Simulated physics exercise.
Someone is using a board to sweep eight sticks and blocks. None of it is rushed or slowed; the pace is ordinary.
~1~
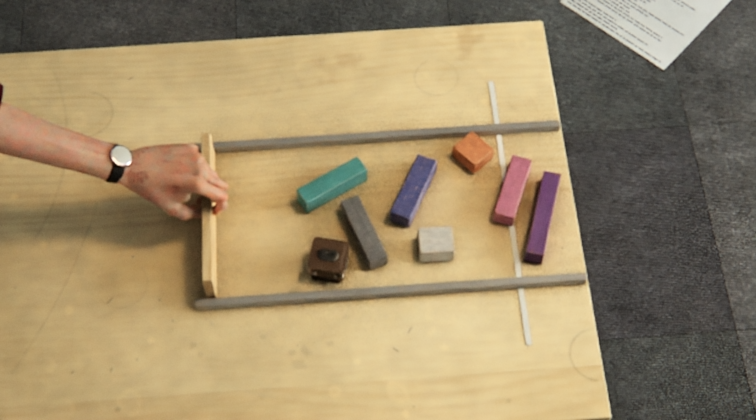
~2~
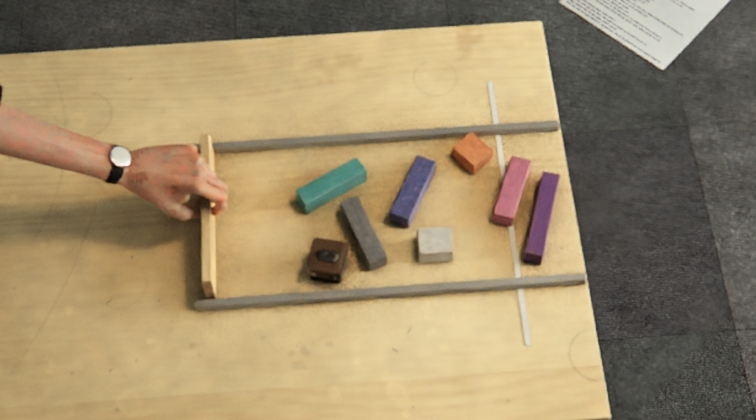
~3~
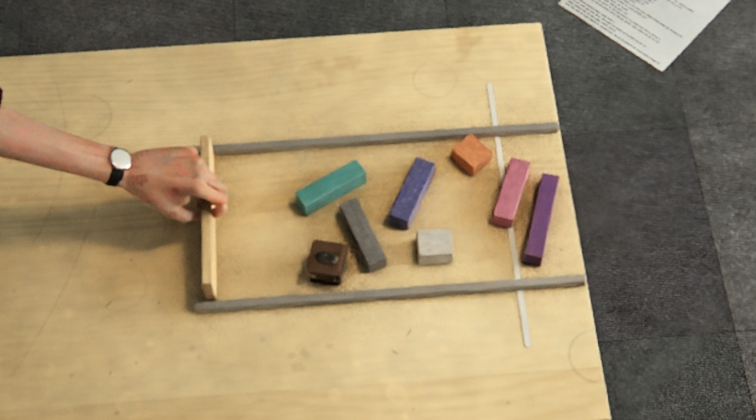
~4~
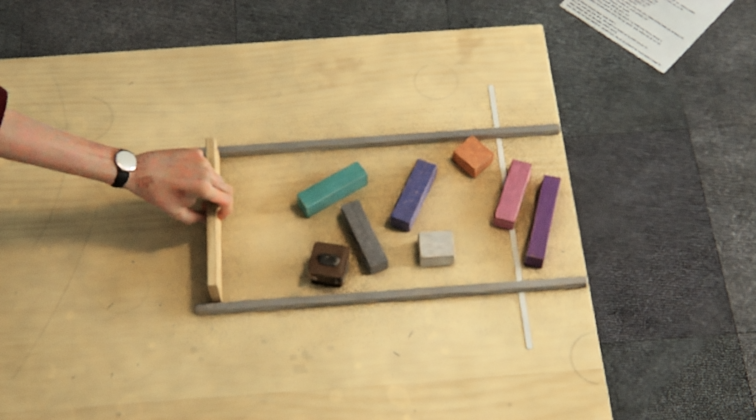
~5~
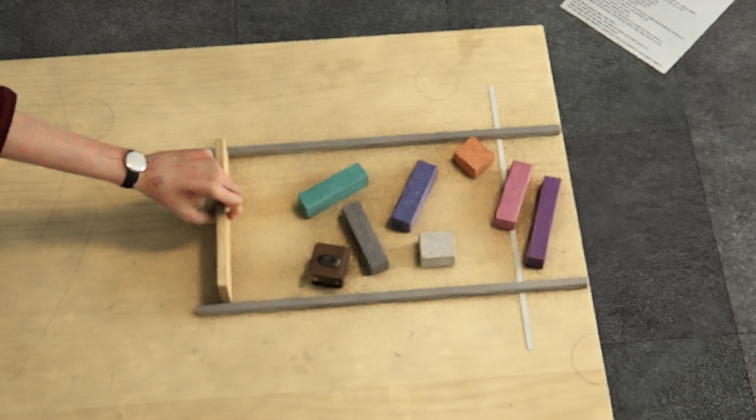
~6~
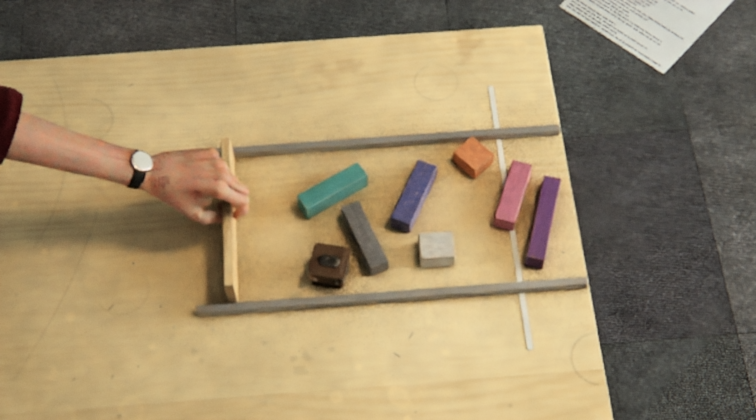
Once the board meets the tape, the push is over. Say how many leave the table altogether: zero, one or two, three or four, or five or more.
Falls come to a total of one or two.
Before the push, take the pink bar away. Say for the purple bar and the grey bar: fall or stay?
Purple bar down, grey bar still up.
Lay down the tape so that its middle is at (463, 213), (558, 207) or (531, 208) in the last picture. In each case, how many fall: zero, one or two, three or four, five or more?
Try 1 - none at all; try 2 - at least five; try 3 - three or four.
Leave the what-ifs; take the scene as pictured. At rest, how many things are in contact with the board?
Number: 3.
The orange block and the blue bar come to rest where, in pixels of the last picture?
(554, 144), and the other (534, 169).
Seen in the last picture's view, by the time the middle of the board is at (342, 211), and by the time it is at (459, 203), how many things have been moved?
So 3, and at the other place 8.
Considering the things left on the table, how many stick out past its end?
Answer: 2.
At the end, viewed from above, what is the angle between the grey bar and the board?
It works out to near 40°.
A little later, none off yet; purple bar at rest near (543, 222); pink bar at rest near (513, 195); orange block at rest near (473, 158).
Next, none off yet; purple bar shifted a little near (573, 219); pink bar shifted a little near (531, 194); orange block shifted about its own width near (516, 152).
When it is over, the number that fall off is one or two; down, white block and purple bar.
